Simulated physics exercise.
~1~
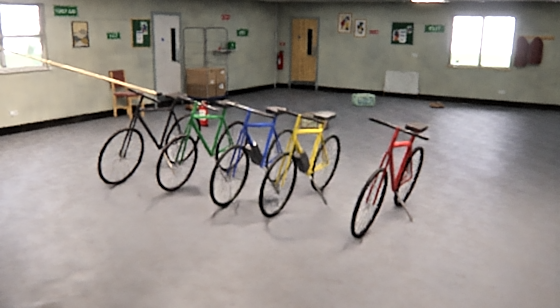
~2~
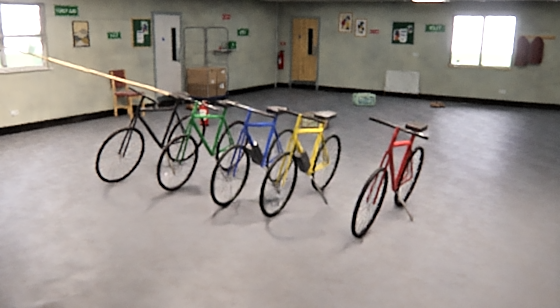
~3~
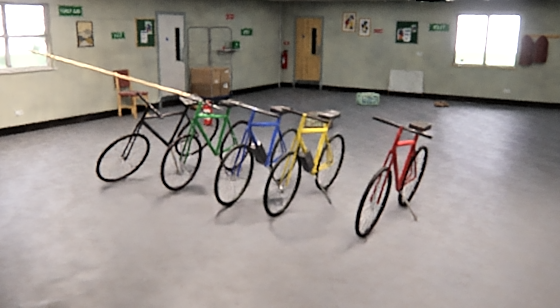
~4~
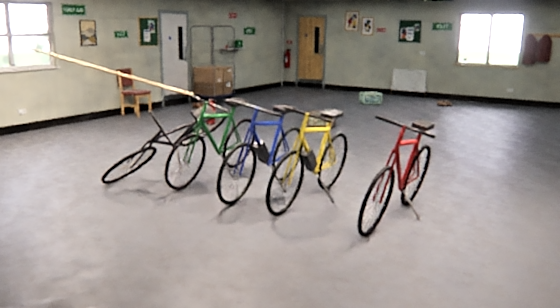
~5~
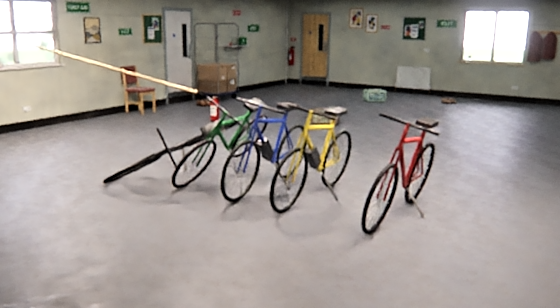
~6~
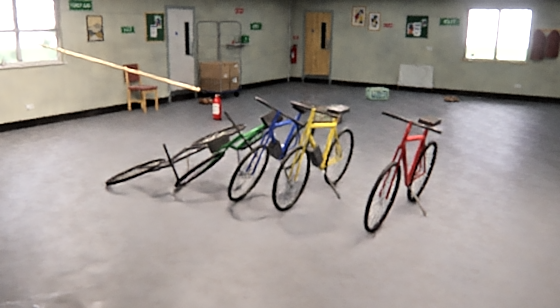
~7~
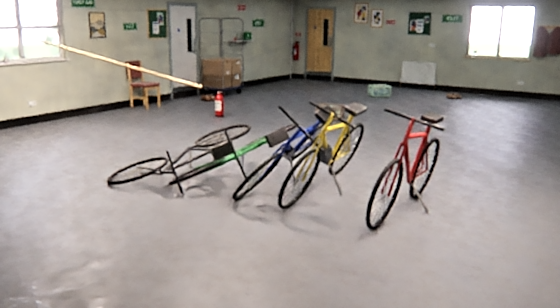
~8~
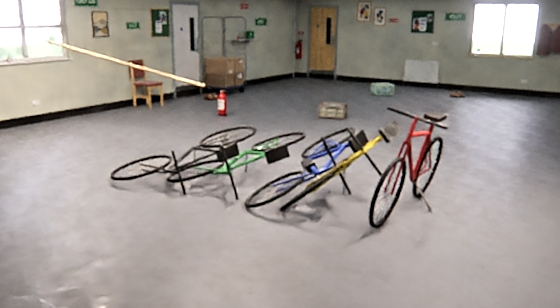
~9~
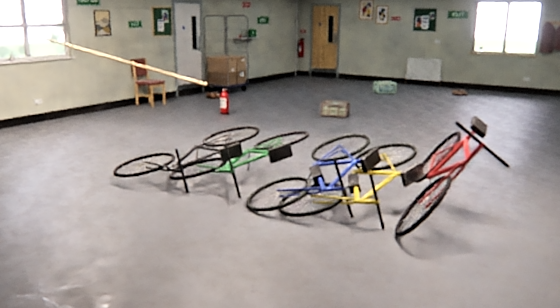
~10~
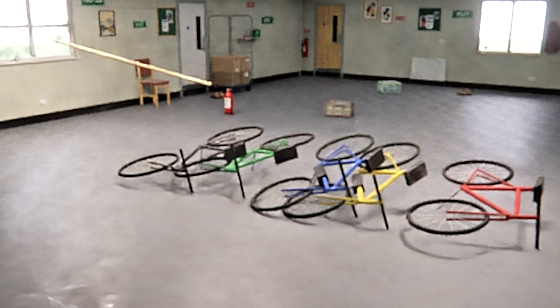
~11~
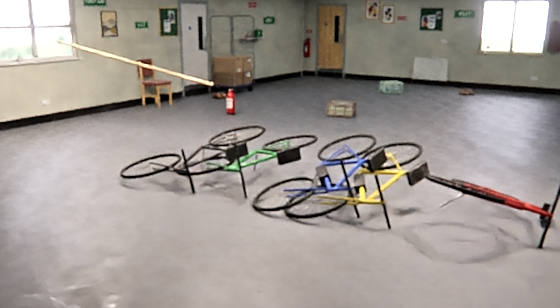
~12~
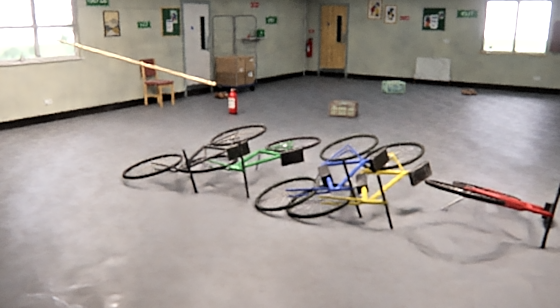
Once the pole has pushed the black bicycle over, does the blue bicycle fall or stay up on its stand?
The blue bicycle falls. It tips to the right after the green one goes over and ends up lying on the floor with the others.
